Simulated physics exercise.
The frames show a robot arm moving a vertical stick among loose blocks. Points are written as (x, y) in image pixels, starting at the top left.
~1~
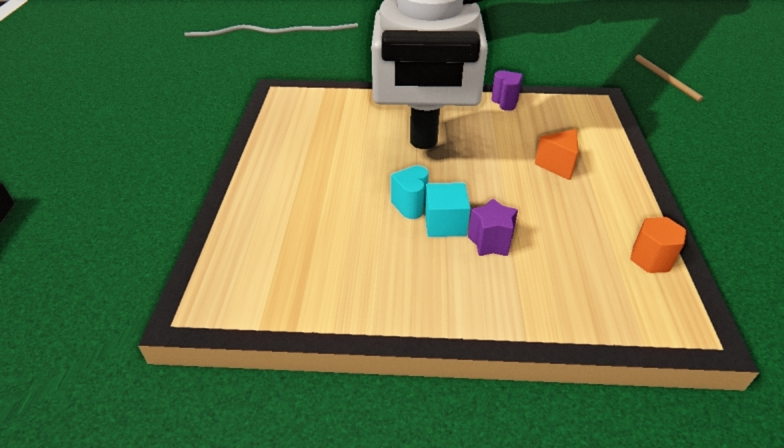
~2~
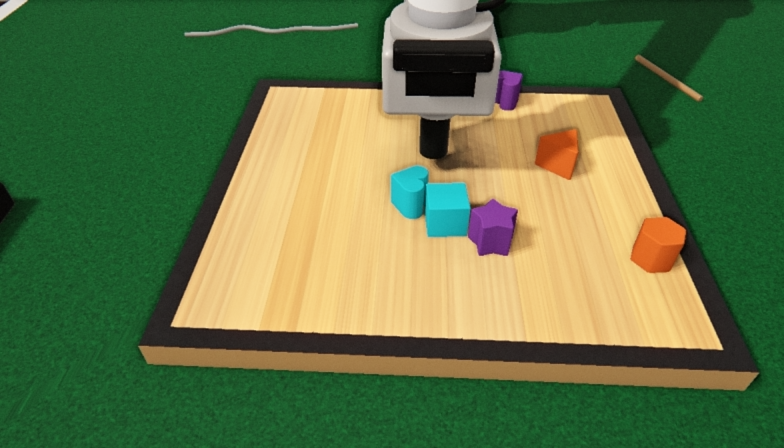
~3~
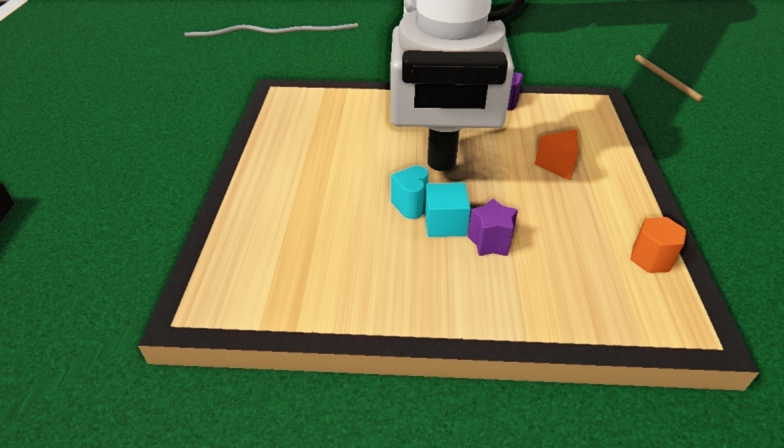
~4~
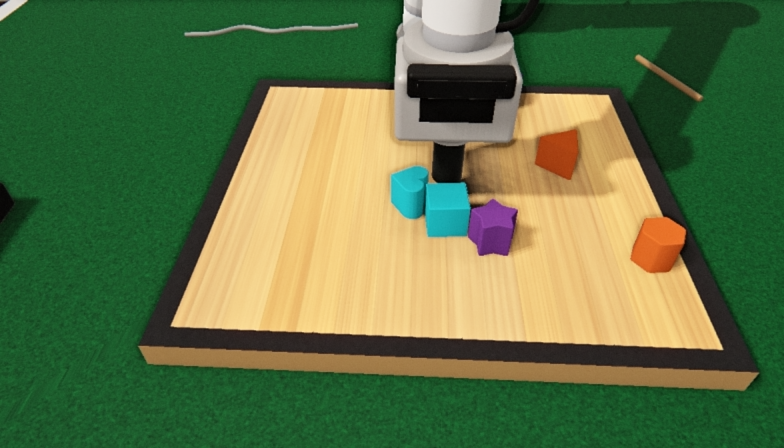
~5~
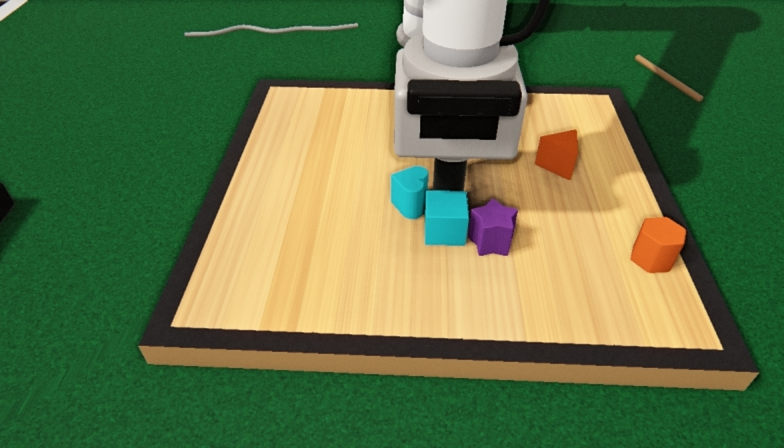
Robot arm lowering its black stick toward a turquoise square between a heart and purple star, then nudging the square slightly forward.
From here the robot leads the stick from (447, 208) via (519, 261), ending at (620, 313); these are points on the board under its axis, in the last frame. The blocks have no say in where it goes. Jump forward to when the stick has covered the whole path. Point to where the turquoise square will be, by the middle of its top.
It will end up at (449, 219).
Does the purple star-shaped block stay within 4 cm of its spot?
I believe not.
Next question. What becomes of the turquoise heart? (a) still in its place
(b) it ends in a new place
I'll go with a - still in its place.
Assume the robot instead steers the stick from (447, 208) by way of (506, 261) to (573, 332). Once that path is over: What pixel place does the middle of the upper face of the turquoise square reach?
At roughly (449, 221).
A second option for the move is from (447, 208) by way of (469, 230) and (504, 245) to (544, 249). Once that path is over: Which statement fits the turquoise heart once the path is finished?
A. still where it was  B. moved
Correct choice: A.
The first path, step by step. One third of the way, stick at (494, 227); turquoise square at (449, 219), turned 40° clockwise; purple star-shaped block at (524, 233).
Two thirds of the way, stick at (556, 262); turquoise square at (449, 219), turned 40° clockwise; purple star-shaped block at (591, 271).
At the end, stick at (627, 297); turquoise heart unmoved; turquoise square at (449, 219), turned 40° clockwise; purple star-shaped block at (667, 310).
